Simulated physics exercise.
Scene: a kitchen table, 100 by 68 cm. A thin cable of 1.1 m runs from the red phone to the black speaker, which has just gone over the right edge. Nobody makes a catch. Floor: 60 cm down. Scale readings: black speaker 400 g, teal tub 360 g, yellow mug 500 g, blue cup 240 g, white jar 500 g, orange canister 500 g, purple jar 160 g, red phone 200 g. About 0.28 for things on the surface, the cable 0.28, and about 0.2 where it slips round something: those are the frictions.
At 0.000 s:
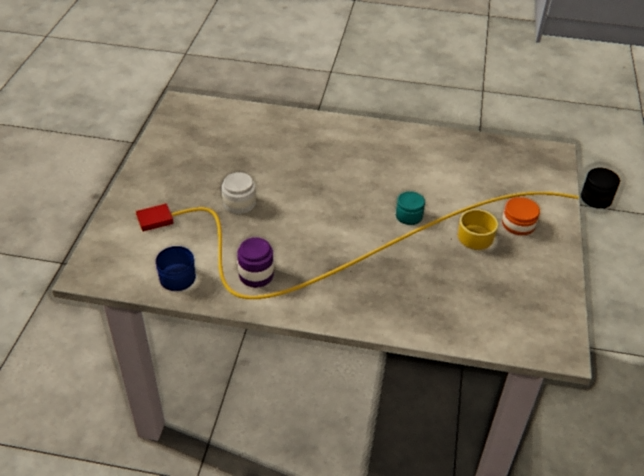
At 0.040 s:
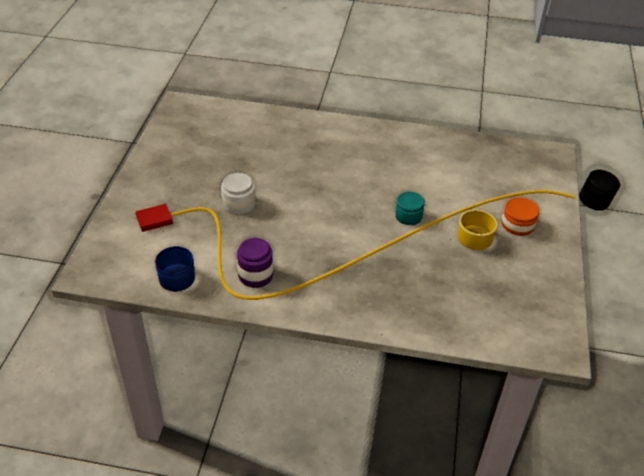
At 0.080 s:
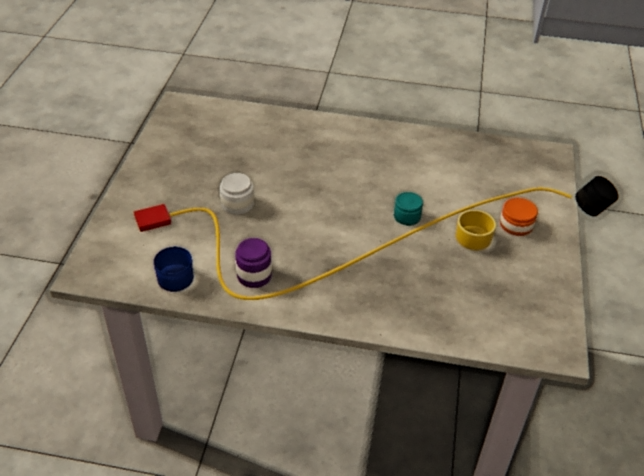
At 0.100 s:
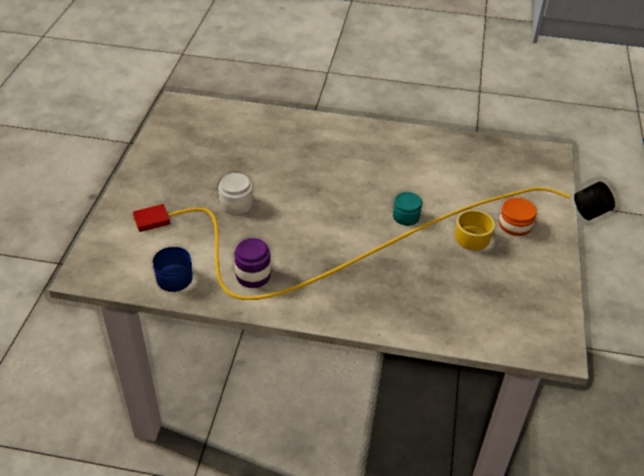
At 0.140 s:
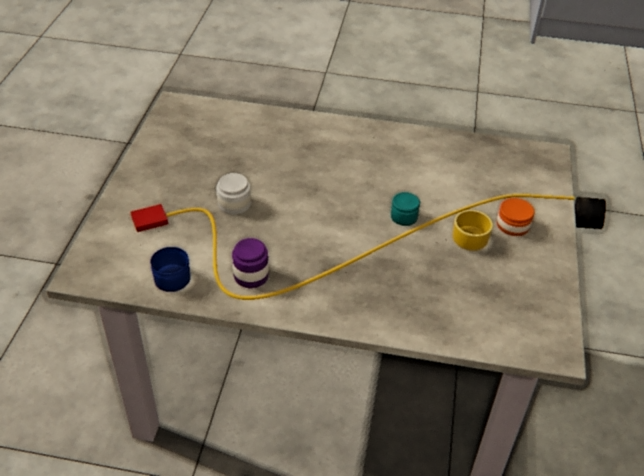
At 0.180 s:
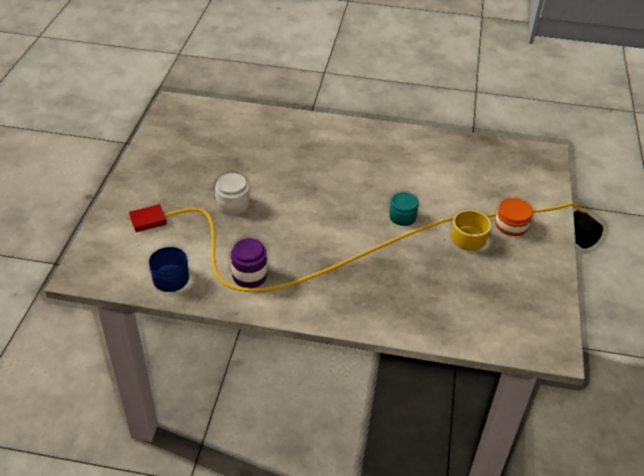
On a kitchen table, a yellow cable winds from a small red block at left, past jars and cups, to a black cylinder just off the right edge. The black object tilts and drops a little beside the edge, and the cable straightens somewhat near it while the red block barely shifts.
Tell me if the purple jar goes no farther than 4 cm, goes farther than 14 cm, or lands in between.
The purple jar goes farther than 14 cm.
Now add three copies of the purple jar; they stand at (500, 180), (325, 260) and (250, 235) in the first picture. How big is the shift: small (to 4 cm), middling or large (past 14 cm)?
Slight, moderate, then slight.
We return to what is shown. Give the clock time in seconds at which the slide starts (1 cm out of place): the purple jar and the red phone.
For the purple jar it's 0.26 s, while the red phone gets there at 0.28 s.
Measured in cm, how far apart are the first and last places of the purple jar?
Net shift for the purple jar is around 40 cm.
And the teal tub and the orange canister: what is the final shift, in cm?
Final places, approx.: Teal tub 0 cm off, orange canister 0 cm off.
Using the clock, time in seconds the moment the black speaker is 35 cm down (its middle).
That comes at 0.38 seconds.
After 0.4 s, the cable's tail end at (230, 248); purple jar 20 cm off its start, red phone 17 cm off its start, black speaker over the edge.
After 0.7 s, the cable's tail end at (407, 277); purple jar 37 cm off its start, red phone 51 cm off its start, black speaker over the edge.
After 0.9 s, the cable's tail end at (520, 286); purple jar 40 cm off its start at (304, 125), red phone 72 cm off its start at (503, 276), black speaker over the edge.
After 1.2 s, the cable's tail end at (531, 276); purple jar 40 cm off its start, red phone 75 cm off its start, black speaker over the edge.
After 2.4 s, the cable's tail end at (531, 276); purple jar 40 cm off its start at (304, 125), red phone 75 cm off its start at (515, 273), black speaker over the edge.
